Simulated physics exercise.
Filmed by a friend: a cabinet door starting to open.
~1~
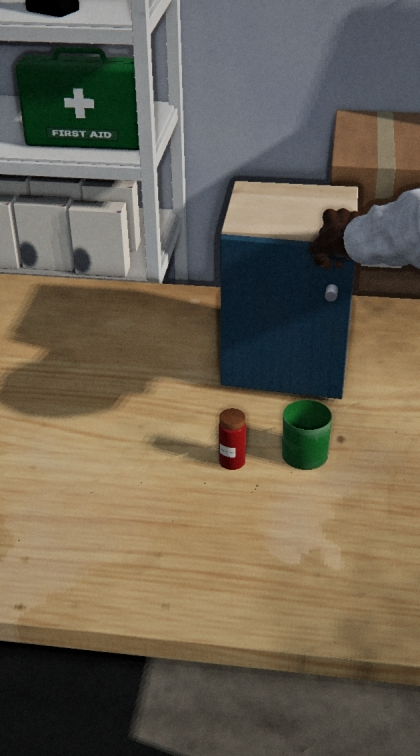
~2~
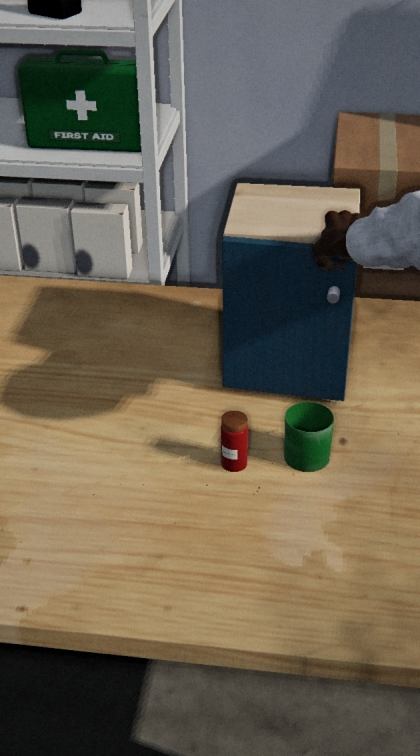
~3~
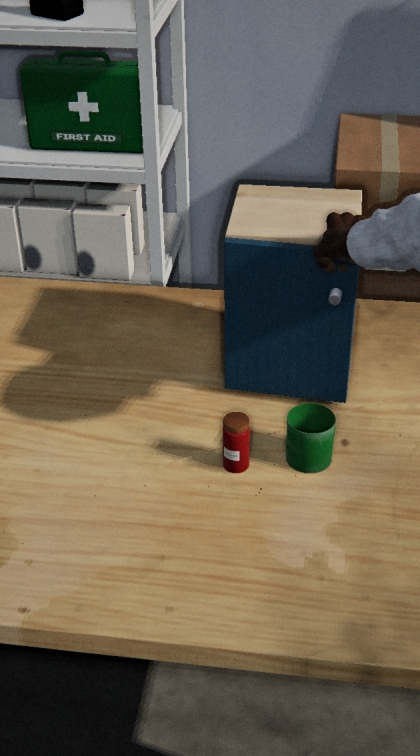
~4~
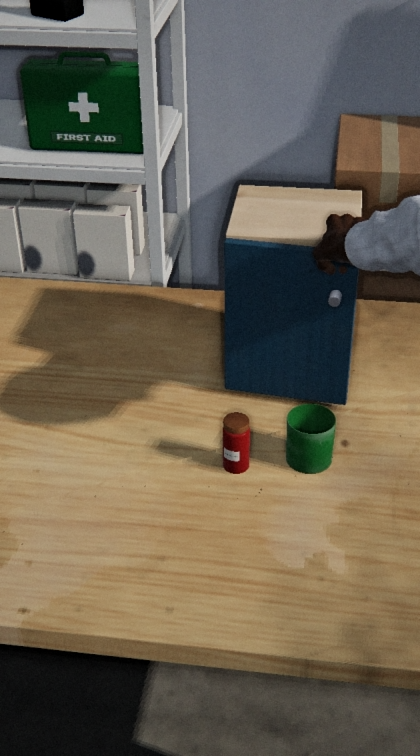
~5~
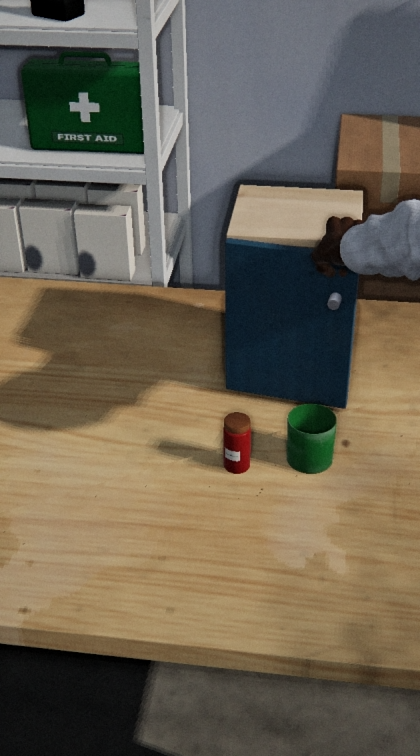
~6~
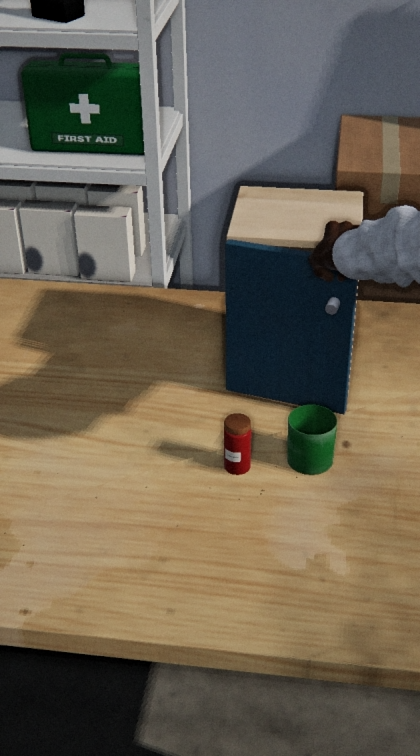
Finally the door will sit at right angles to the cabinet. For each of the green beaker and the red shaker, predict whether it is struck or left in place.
My prediction: Green beaker: Hit and moved; red shaker: Hit and moved.
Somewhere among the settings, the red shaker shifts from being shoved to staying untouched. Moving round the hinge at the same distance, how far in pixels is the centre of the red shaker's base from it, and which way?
Left, 32 pixels.
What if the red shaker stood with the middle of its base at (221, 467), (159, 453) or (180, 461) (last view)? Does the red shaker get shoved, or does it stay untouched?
In order, it is hit, then avoids contact, and finally avoids contact.
Then, 0.78 s later than the last frame, door 47° open; green beaker shifted about its own width near (293, 456); red shaker at rest near (237, 444).
Then, 1.08 s later than the last frame, door 61° open; green beaker shifted about its own width near (281, 468); red shaker at rest near (237, 444).
Then, 1.50 s later than the last frame, door 80° open; green beaker shifted about its own width near (281, 469); red shaker shifted about its own width near (218, 446).
When it is over, the green beaker is pushed along, near (281, 469); the red shaker is pushed along, near (197, 446).
